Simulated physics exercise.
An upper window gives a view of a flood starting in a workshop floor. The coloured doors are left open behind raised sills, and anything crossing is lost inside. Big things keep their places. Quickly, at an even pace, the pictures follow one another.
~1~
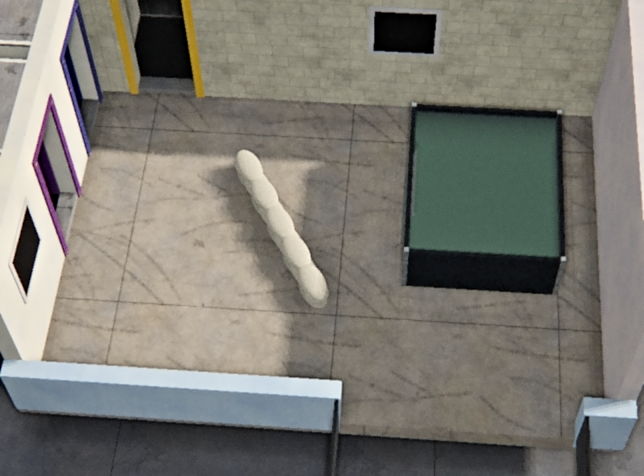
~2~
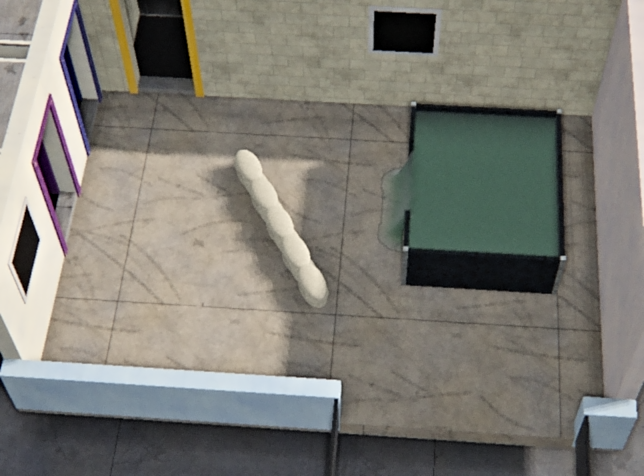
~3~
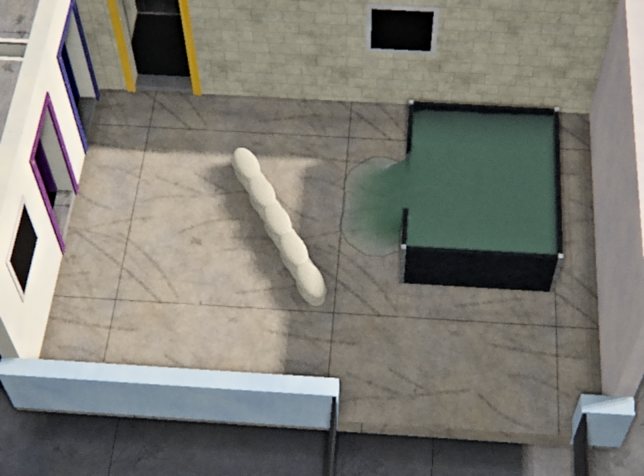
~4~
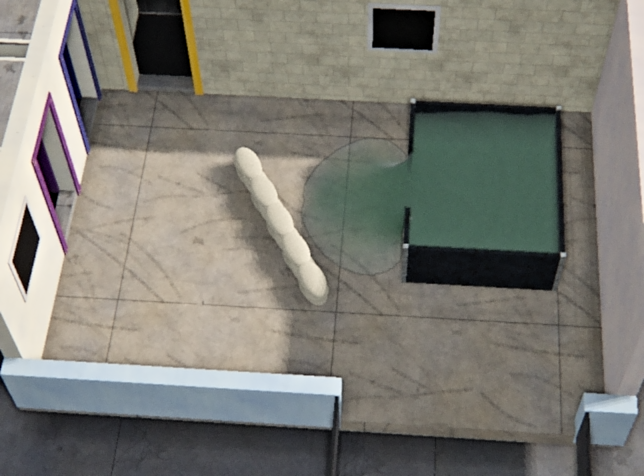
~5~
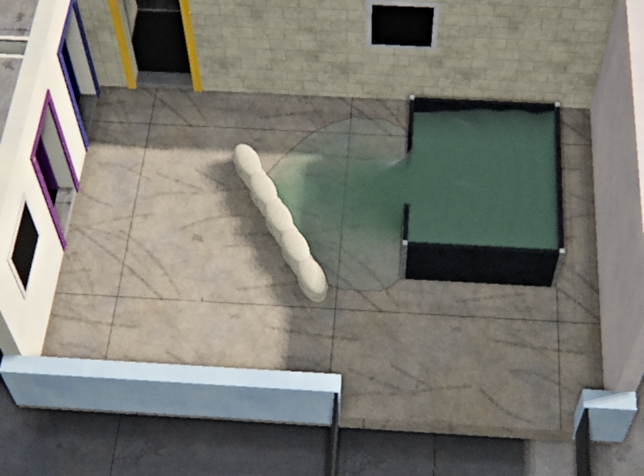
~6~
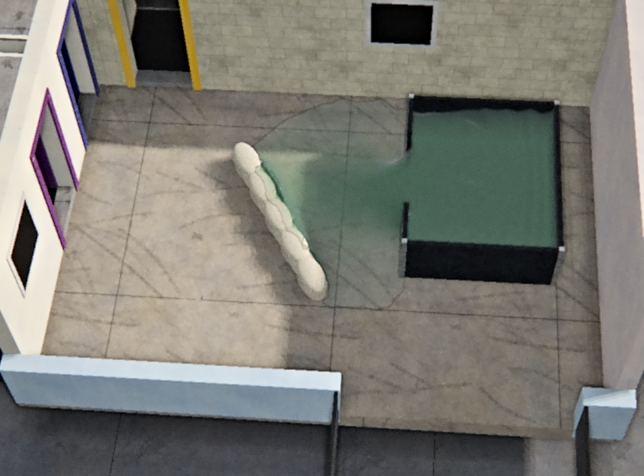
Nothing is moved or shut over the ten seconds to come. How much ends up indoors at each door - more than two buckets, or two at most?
Purple door: Two buckets at most; yellow door: Over two buckets; blue door: Over two buckets.
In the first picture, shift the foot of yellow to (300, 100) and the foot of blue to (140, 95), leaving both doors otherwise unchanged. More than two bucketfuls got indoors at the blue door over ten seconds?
Checking it alone, the blue door overshoots.
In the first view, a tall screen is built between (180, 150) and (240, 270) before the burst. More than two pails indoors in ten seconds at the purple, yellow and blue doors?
Well, the purple one comes in short, then the yellow one ends up above, and the blue one ends up above.
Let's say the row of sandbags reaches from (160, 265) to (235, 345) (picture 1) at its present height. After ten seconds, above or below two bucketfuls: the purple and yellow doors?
Looks like the purple door gets too much and the yellow door gets too much.
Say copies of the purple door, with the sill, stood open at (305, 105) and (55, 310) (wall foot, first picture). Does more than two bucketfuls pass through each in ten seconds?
Lab note, doors in listed order: Over the limit, under the limit.
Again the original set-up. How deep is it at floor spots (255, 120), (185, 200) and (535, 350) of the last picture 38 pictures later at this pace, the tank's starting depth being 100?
Approx. values, in order: 20 %, 2 %, 2 %.
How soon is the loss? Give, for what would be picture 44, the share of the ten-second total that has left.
Approximately 60 in a hundred, I think.
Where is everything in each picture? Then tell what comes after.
The first frame shows still water in the water tank at (485, 183).
In the second frame, water pours out at (410, 198) and has run to (396, 173).
In the third frame, water pours out at (408, 198) and has run to (357, 172).
In the fourth frame, the front is at (312, 182), out from the gap at (410, 197).
In the fifth frame, the front is at (270, 177), out from the gap at (409, 193).
In the sixth frame, water pours out at (409, 192) and has run to (252, 154).
A moment on, water covers 30 % of the floor; the purple door not reached, the yellow door wet at the sill, nothing in, the blue door not reached.
Next, water covers 55 % of the floor; the purple door not reached, the yellow door under two buckets in, the blue door under two buckets in.
Then, water covers 65 % of the floor; the purple door wet at the sill, nothing in, the yellow door over two buckets in, the blue door far over two buckets in.
Later, water covers 95 % of the floor; the purple door wet at the sill, nothing in, the yellow door over two buckets in, the blue door far over two buckets in.
In the end, water covers 95 % of the floor; the purple door wet at the sill, nothing in, the yellow door over two buckets in, the blue door far over two buckets in.
